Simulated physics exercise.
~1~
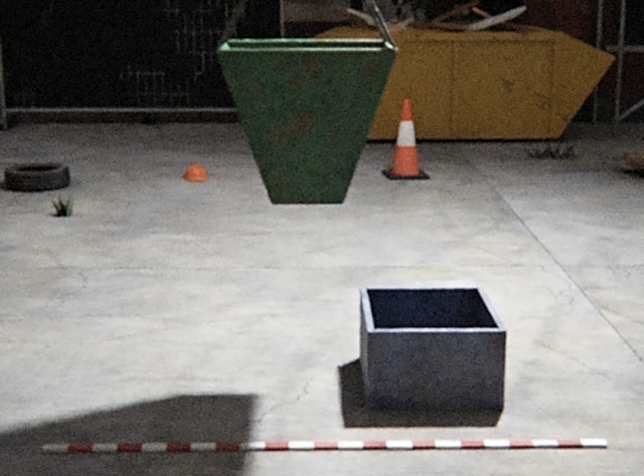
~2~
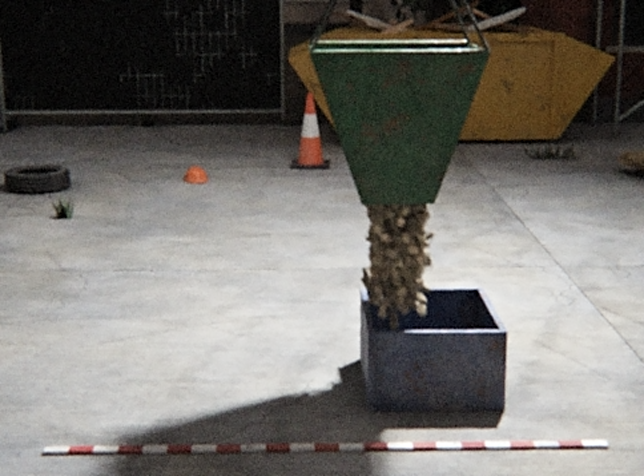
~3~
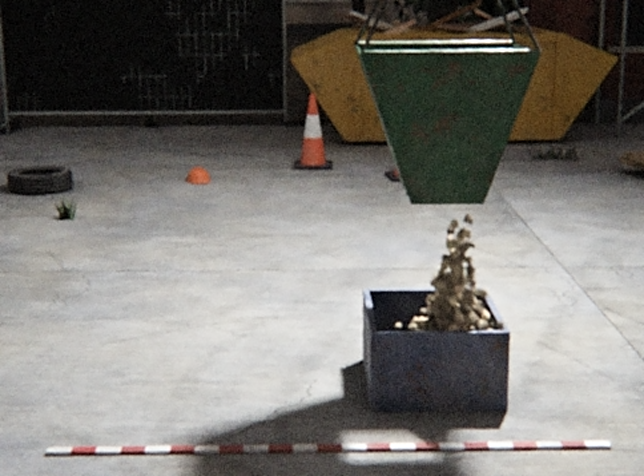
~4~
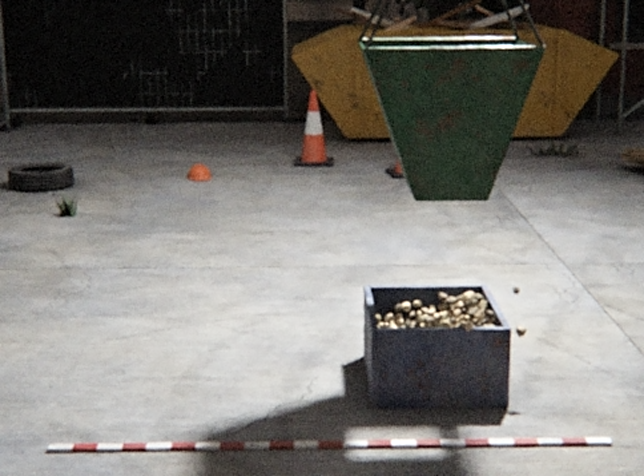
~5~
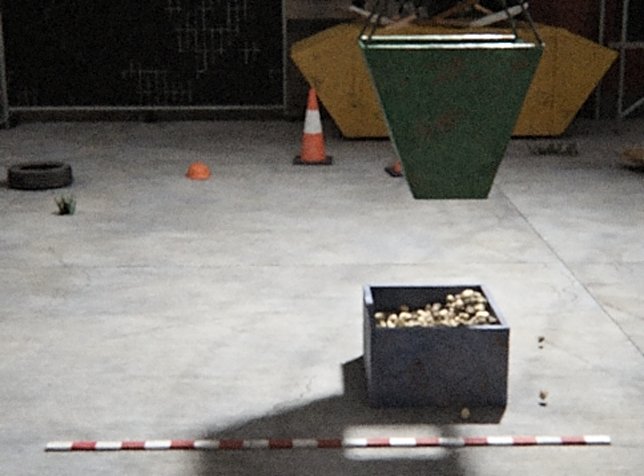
A green hopper moves right and drops stones into a bin, a few landing outside.
